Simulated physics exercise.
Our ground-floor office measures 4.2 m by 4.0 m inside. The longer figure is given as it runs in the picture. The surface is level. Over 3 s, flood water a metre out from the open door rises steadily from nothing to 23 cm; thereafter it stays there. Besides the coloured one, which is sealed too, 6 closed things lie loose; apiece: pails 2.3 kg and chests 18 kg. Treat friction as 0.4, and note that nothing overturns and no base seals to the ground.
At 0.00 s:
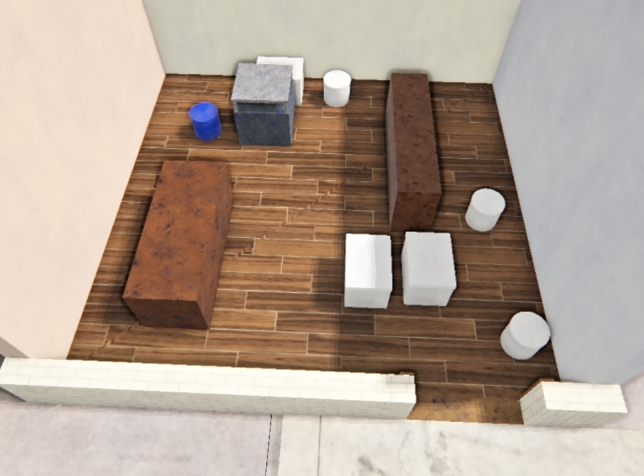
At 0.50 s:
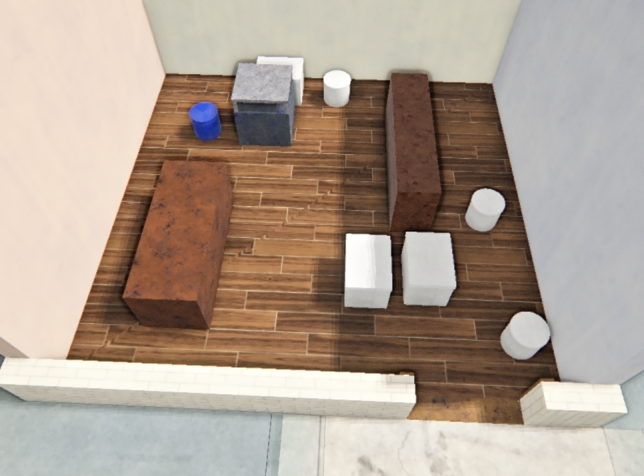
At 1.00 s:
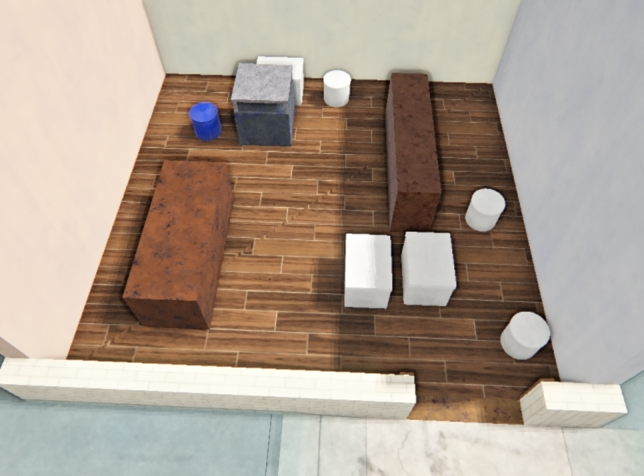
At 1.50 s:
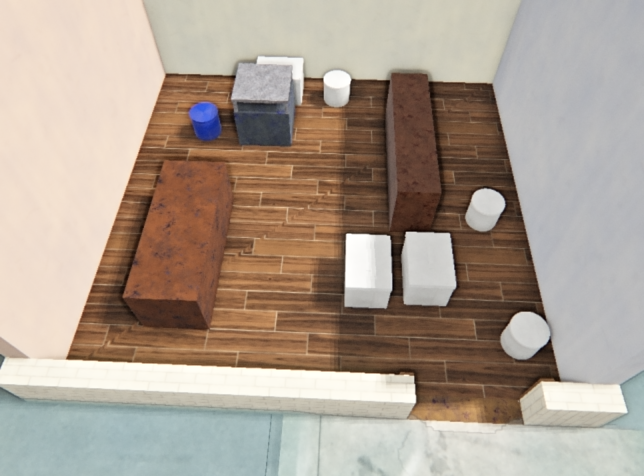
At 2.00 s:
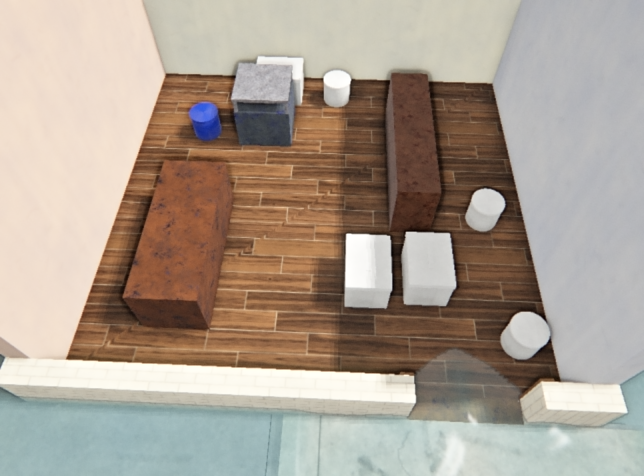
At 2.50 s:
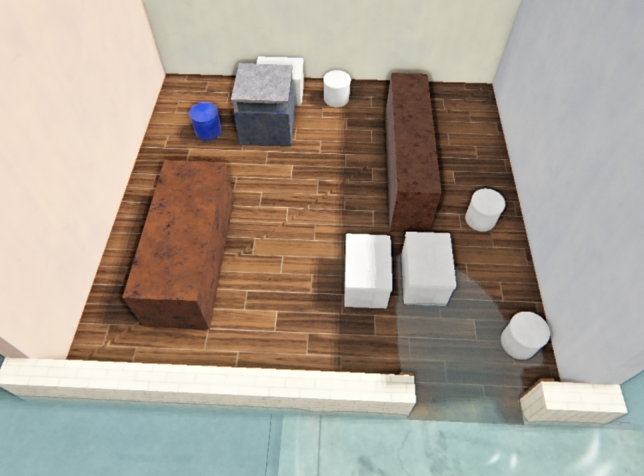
Water spread across the pale ground outside the low front wall, then slid through the gap at right onto the wooden floor, while the blue pail, white containers and brown blocks stayed still.
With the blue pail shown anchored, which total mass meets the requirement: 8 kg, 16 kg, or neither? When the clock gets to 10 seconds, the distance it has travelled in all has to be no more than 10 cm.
The answer is 8 kg already.
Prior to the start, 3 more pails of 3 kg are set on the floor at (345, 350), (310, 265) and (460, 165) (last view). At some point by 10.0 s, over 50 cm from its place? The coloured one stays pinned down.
The first comes out below the threshold, the second above the threshold, the third above the threshold.
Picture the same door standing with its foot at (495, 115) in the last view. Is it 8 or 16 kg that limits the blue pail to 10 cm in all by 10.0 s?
With that change, the small one suffices.
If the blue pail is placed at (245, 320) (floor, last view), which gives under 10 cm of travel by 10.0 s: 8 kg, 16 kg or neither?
Outcome - success with both.
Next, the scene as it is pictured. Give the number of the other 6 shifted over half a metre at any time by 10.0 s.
Count: 5.
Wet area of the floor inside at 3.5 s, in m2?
Flooded: Near 3.5 m2.
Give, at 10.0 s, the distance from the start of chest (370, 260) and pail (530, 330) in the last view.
120 cm and 450 cm respectively.
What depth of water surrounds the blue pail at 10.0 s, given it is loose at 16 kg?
Something like 7 centimetres.
After 3.5 s the blue pail would be 0 cm from its start with 8 kg and 0 cm from its start with 16 kg; 0 cm of water round it then.
After 4.5 s the blue pail would be 0 cm from its start with 8 kg and 0 cm from its start with 16 kg; 0 cm of water round it then.
After 7.0 s the blue pail would be 0 cm from its start with 8 kg and 0 cm from its start with 16 kg; 1 cm of water round it then.
After 10.0 s the blue pail would be 0 cm from its start with 8 kg and 0 cm from its start with 16 kg; 7 cm of water round it then.
